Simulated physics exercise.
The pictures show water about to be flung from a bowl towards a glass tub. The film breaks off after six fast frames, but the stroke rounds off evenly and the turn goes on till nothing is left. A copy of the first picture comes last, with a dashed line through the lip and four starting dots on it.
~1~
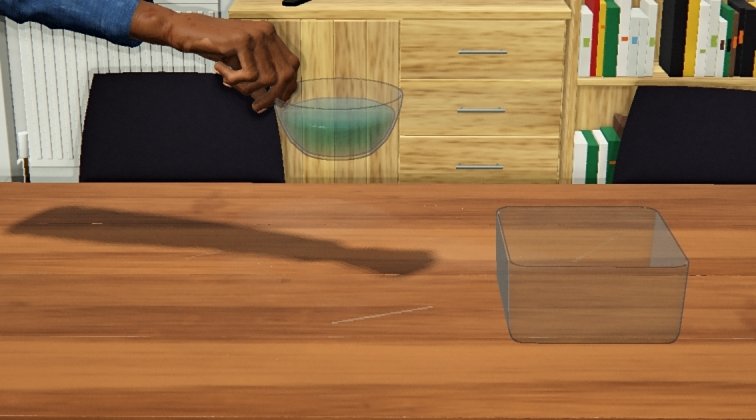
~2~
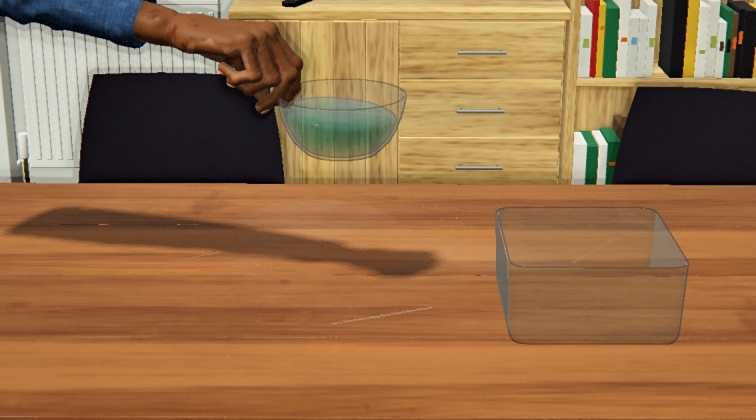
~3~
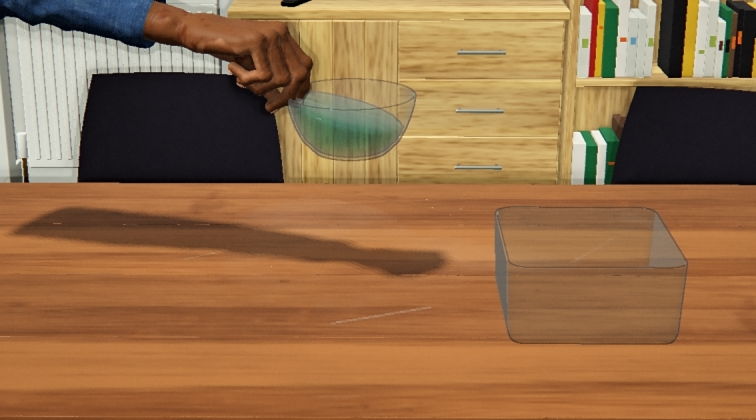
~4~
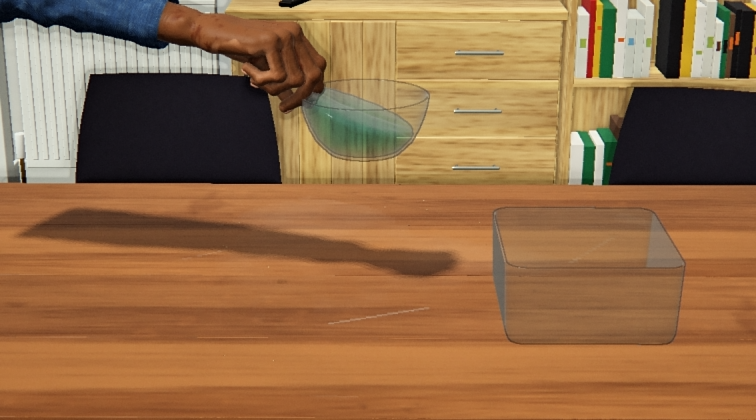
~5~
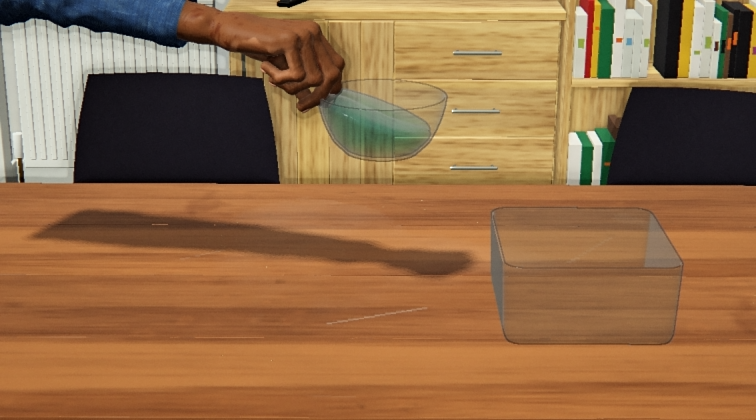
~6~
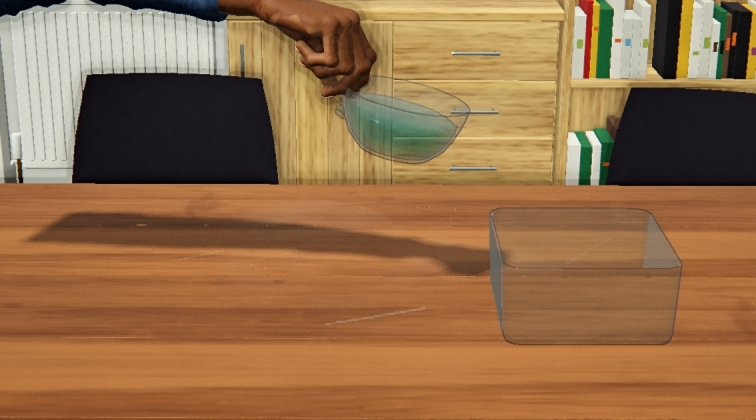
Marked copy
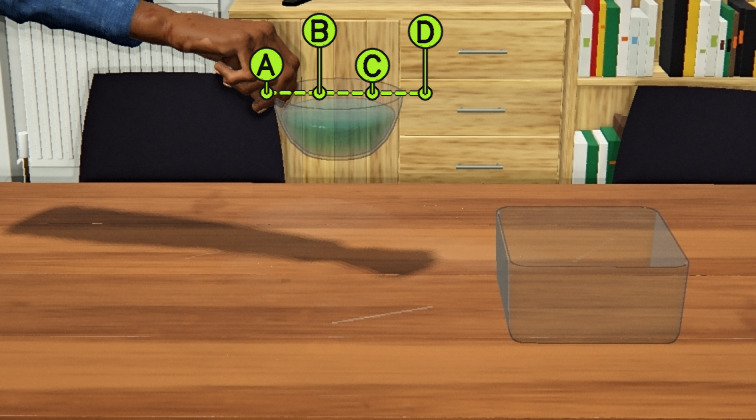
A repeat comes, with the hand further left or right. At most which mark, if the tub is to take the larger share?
Spot C.
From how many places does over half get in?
Two of them.
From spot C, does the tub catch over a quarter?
Yes, it does.
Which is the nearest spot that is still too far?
That is spot B.
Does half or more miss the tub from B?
Yes, that goes wrong.
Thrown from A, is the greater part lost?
Yes, it does.
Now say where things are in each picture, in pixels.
In the first frame, upright, lip at (400, 93); tub from (508, 340) to (679, 341); nothing has left yet.
In the second frame, upright, lip at (404, 93); nothing has left yet.
In the third frame, upright, lip at (413, 93); nothing has left yet.
In the fourth frame, upright, lip at (427, 94); water is over the rim, down to (313, 93).
In the fifth frame, upright, lip at (445, 94); nothing has left yet.
In the sixth frame, tipped about 12°, lip at (468, 108); nothing has left yet.
On the marked copy, A at (266, 92); B at (319, 92); C at (372, 93); D at (425, 93).
Choosing A, about 0 % lands in the tub, 99 % falls short.
Choosing B, about 22 % lands in the tub, 73 % falls short and 4 % goes beside or beyond.
Choosing C, about 64 % lands in the tub, 20 % falls short and 16 % goes beside or beyond.
Choosing D, about 77 % lands in the tub, 9 % falls short and 14 % goes beside or beyond.
